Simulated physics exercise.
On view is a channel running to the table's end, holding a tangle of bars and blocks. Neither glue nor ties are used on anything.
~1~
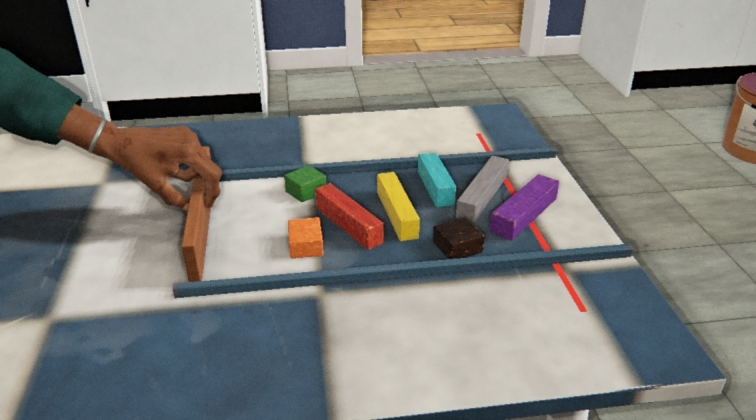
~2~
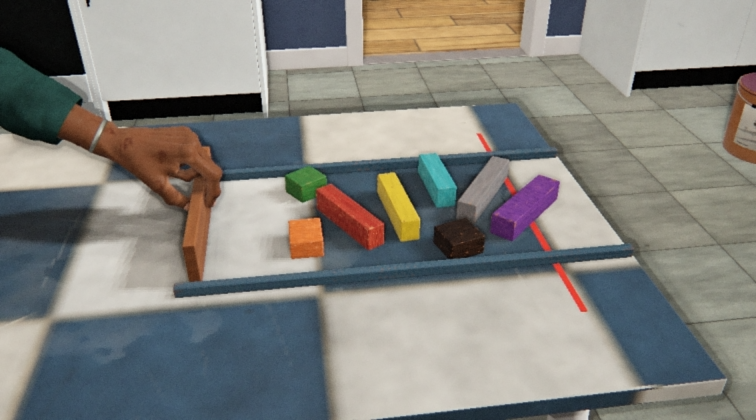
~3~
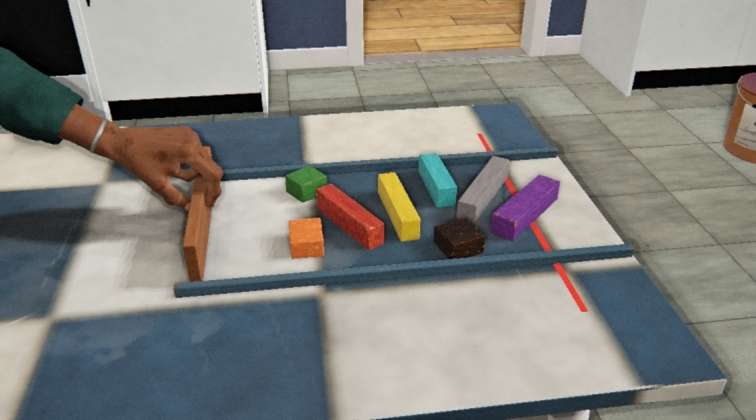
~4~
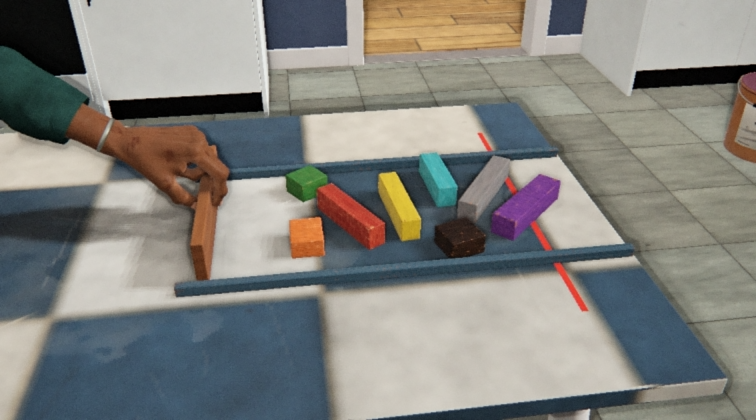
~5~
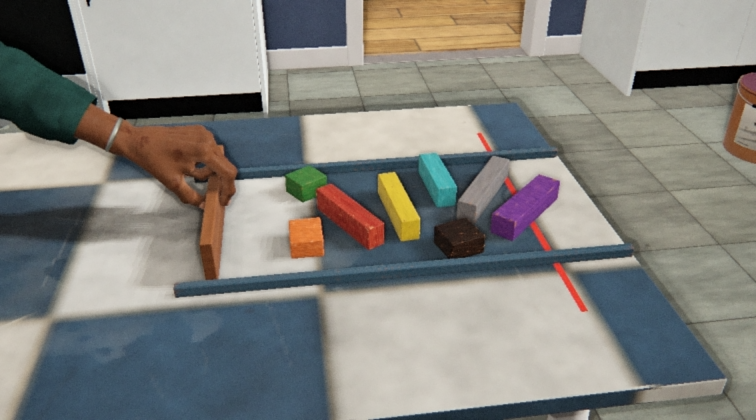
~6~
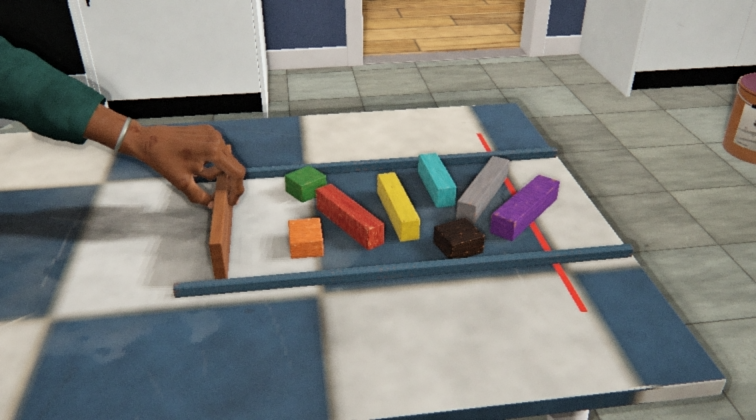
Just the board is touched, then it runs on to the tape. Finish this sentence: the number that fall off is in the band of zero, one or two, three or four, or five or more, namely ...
Namely one or two.
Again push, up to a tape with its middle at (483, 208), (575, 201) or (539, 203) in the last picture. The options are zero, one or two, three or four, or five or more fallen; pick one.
The counts for the three tapes are none at all, five or over and three or four.
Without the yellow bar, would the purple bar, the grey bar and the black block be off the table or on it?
Result - purple bar: Gone; grey bar: Up; black block: Up.
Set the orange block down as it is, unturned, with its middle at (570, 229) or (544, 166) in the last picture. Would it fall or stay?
For the orange block: Gone and then gone.
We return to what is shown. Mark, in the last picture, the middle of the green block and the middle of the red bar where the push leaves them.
Answer: First (519, 169), after that (551, 195).
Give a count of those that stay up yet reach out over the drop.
I'd put it at 2.
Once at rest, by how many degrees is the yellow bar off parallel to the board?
About 20 degrees.
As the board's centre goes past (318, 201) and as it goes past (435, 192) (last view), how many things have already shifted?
It comes to 3 for the first spot, 8 for the other.
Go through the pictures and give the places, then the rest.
In the first frame, purple bar (526, 206); grey bar (483, 188); turquoise bar (436, 179); board (200, 210); tape (520, 205).
In the second frame, grey bar (484, 189); black block (459, 240).
In the third frame, turquoise bar (437, 179); board (201, 210).
In the fourth frame, purple bar (527, 206); green block (307, 184).
In the fifth frame, grey bar (484, 188); red bar (349, 216).
In the sixth frame, purple bar (526, 206); grey bar (484, 189); turquoise bar (436, 179); board (224, 208); tape (521, 205).
Soon after, none off yet; purple bar at rest near (526, 206); grey bar at rest near (484, 189); turquoise bar at rest near (436, 179).
Then, none off yet; purple bar moved a little near (542, 208); grey bar moved a little near (516, 180); turquoise bar moved about its own width near (479, 172).
At rest, the number that fall off is one or two; fallen, grey bar and purple bar.
